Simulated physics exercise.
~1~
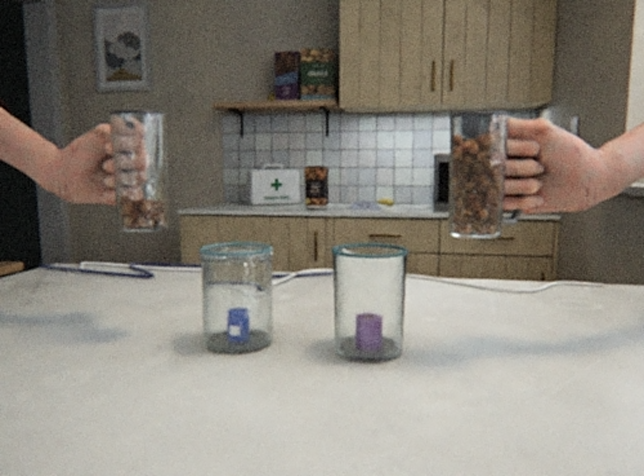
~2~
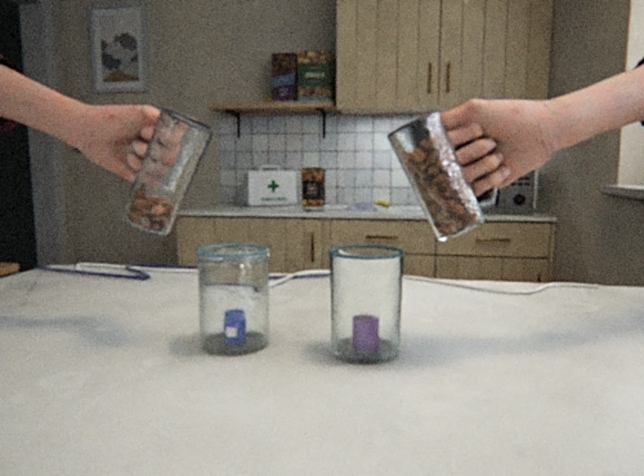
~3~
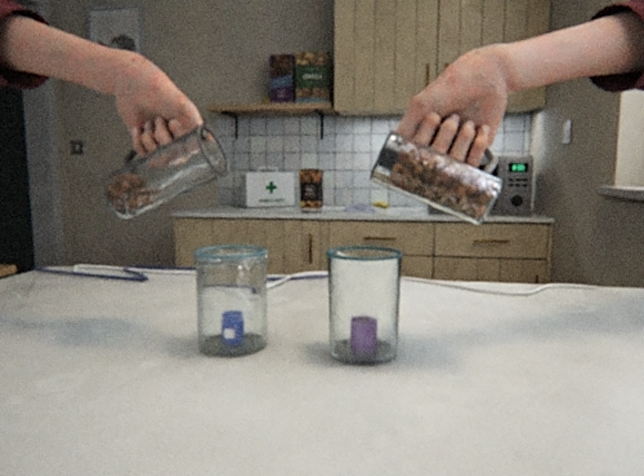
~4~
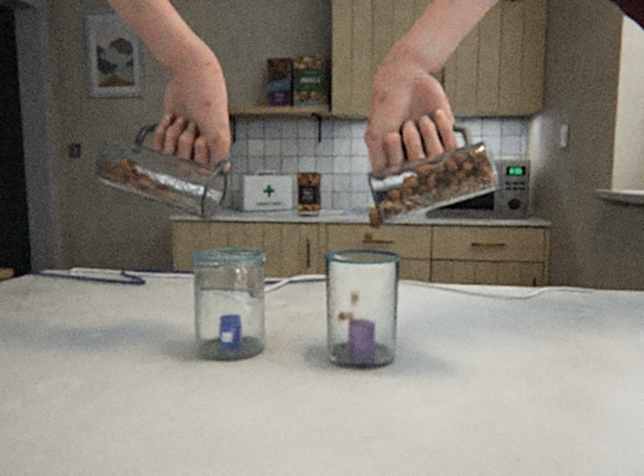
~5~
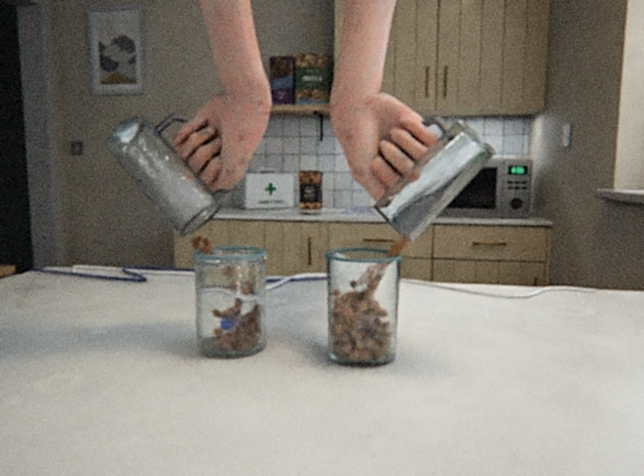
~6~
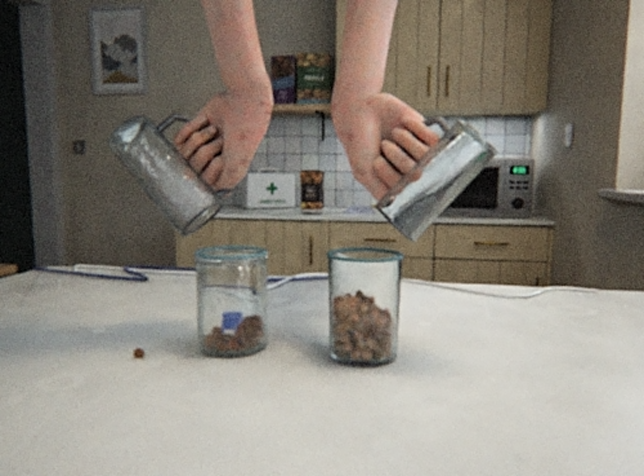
Two hands tipping cups of brown nuggets into a jar and a glass, burying the purple object but not the blue.
